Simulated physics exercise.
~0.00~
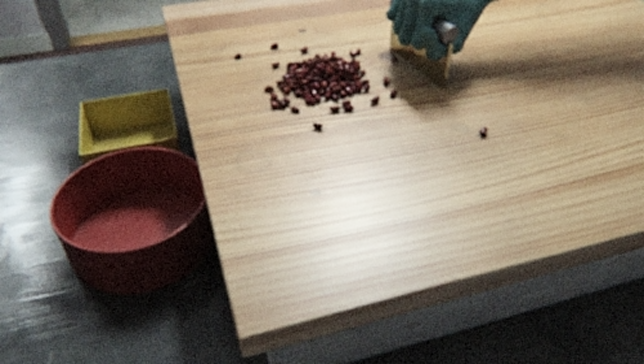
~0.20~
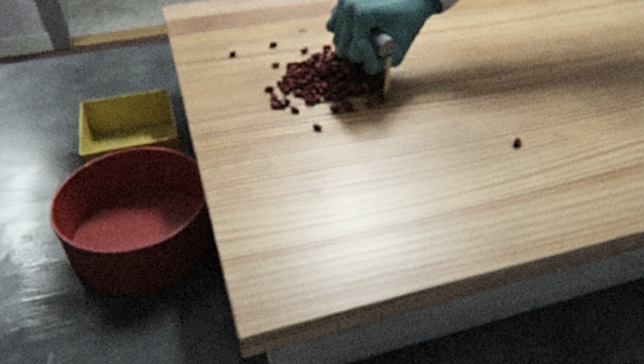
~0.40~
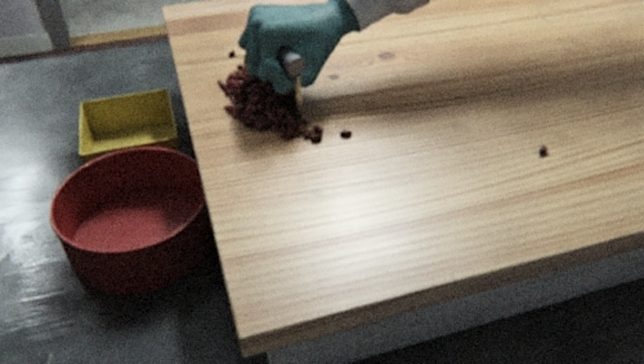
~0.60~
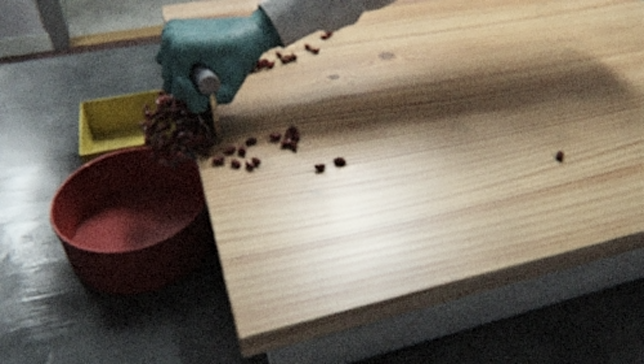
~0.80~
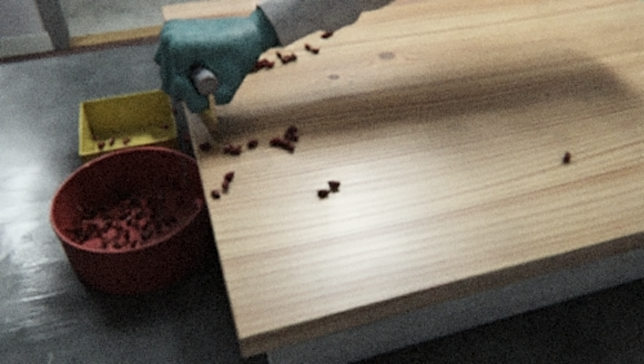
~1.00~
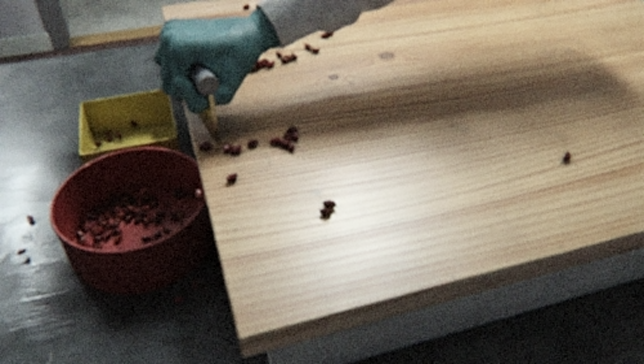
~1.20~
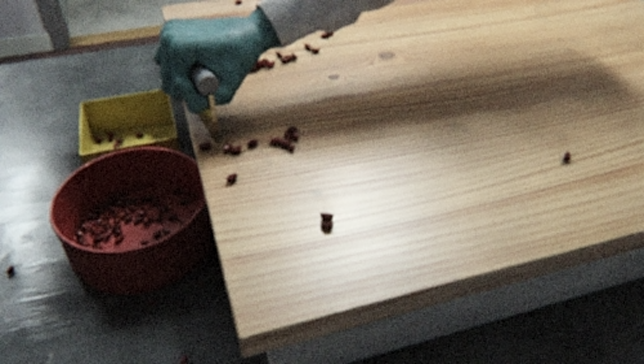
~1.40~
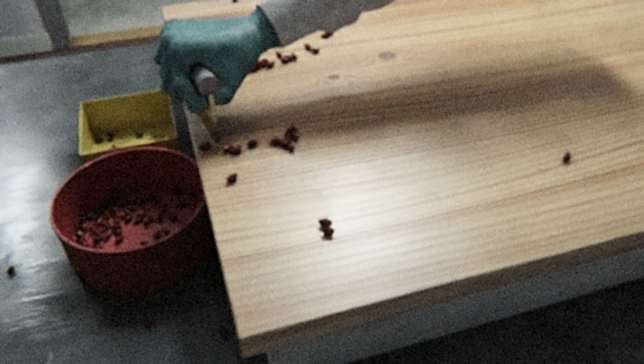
A gloved hand scrapes dark red beans left off a table, mostly into a red pot.
